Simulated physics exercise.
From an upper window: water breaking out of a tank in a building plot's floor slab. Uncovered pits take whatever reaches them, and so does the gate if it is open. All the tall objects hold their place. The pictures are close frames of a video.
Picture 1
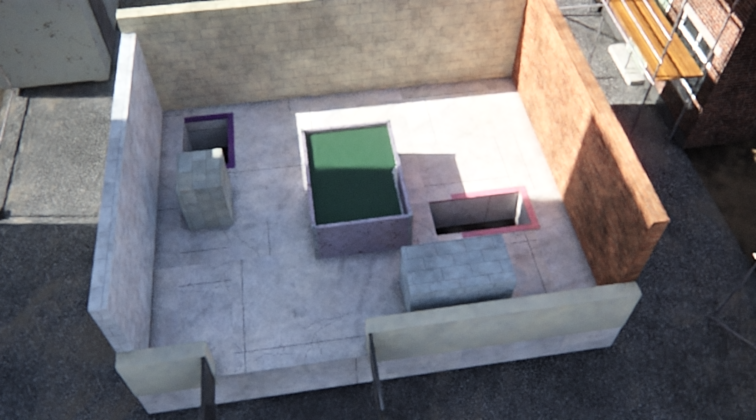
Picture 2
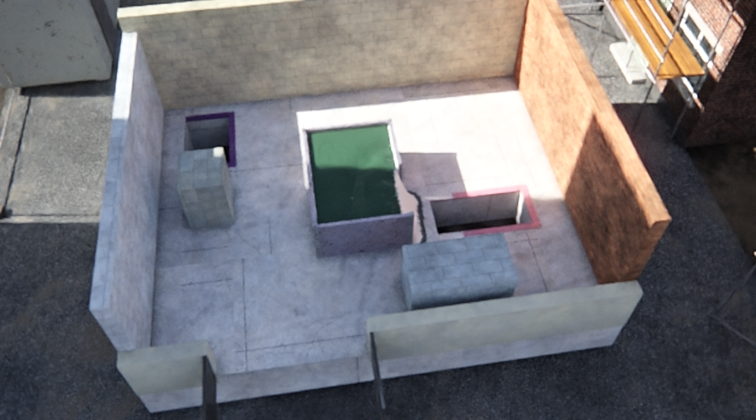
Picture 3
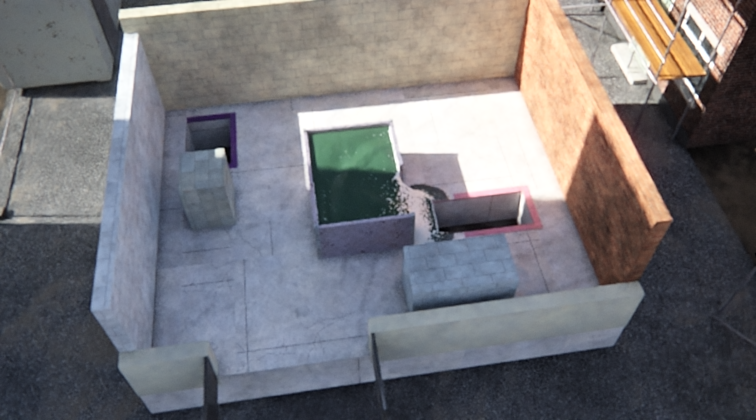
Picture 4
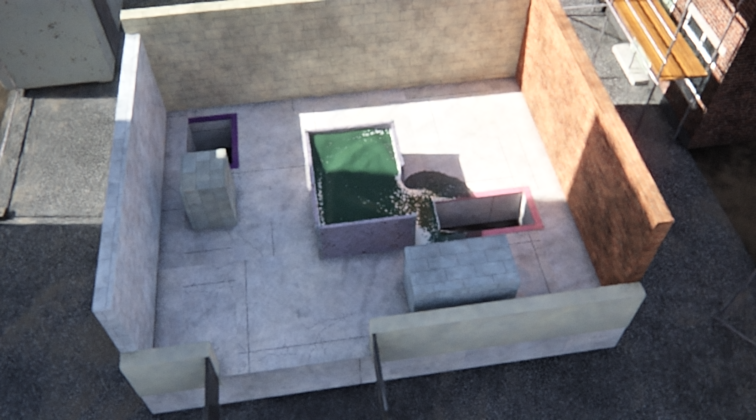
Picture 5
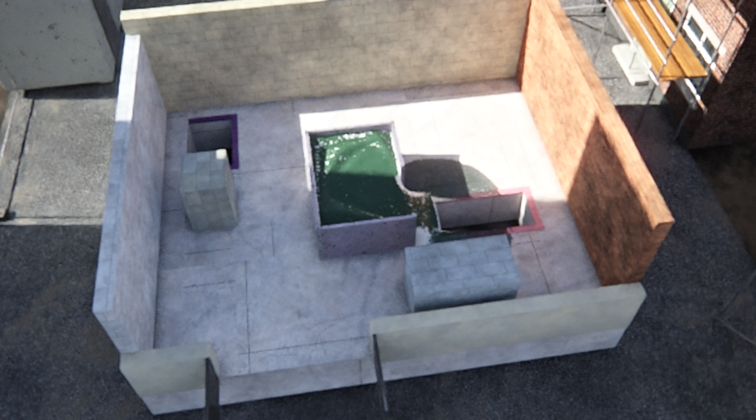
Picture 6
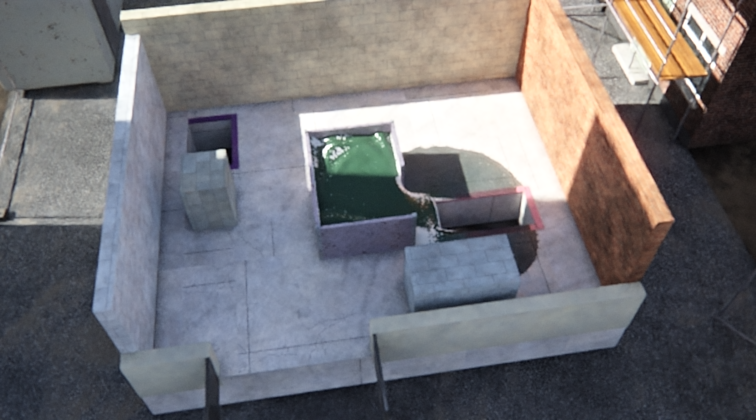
Green water broke out through the right side of an open tank in a walled building plot, then spread across the pale floor in a widening dark pool around the red-edged opening.
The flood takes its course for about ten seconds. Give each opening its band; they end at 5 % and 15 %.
One by one: The gate takes less than 5 %; the purple pit takes less than 5 %; the pink pit takes more than 15 %.
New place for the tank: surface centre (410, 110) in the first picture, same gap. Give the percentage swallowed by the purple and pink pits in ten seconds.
In per cent: Purple 8, pink 35.
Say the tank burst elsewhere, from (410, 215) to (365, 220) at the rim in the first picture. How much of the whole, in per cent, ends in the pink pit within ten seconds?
Per cent: Pink 20.
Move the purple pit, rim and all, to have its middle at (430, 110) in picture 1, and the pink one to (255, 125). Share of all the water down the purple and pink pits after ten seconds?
In per cent: Purple 40, pink 2.
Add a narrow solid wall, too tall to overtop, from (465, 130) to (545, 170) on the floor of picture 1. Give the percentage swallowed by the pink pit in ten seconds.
Per cent: Pink 75.
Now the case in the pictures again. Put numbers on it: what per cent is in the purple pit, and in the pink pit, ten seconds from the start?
In turn 0 and 66 per cent.
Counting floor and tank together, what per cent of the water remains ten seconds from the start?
Close to 32 %.
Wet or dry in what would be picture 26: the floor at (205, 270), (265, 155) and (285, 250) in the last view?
As listed: Clear, dry, no water.
A moment on, water covers 20 % of the floor; the gate 0 %, the purple pit 0 %, the pink pit 23 %.
Next, water covers 20 % of the floor; the gate 0 %, the purple pit 0 %, the pink pit 34 %.
Then, water covers 25 % of the floor; the gate 0 %, the purple pit 0 %, the pink pit 45 %.
Later, water covers 35 % of the floor; the gate 0 %, the purple pit 0 %, the pink pit 58 %.
In the end, water covers 55 % of the floor; the gate 0 %, the purple pit 0 %, the pink pit 67 %.
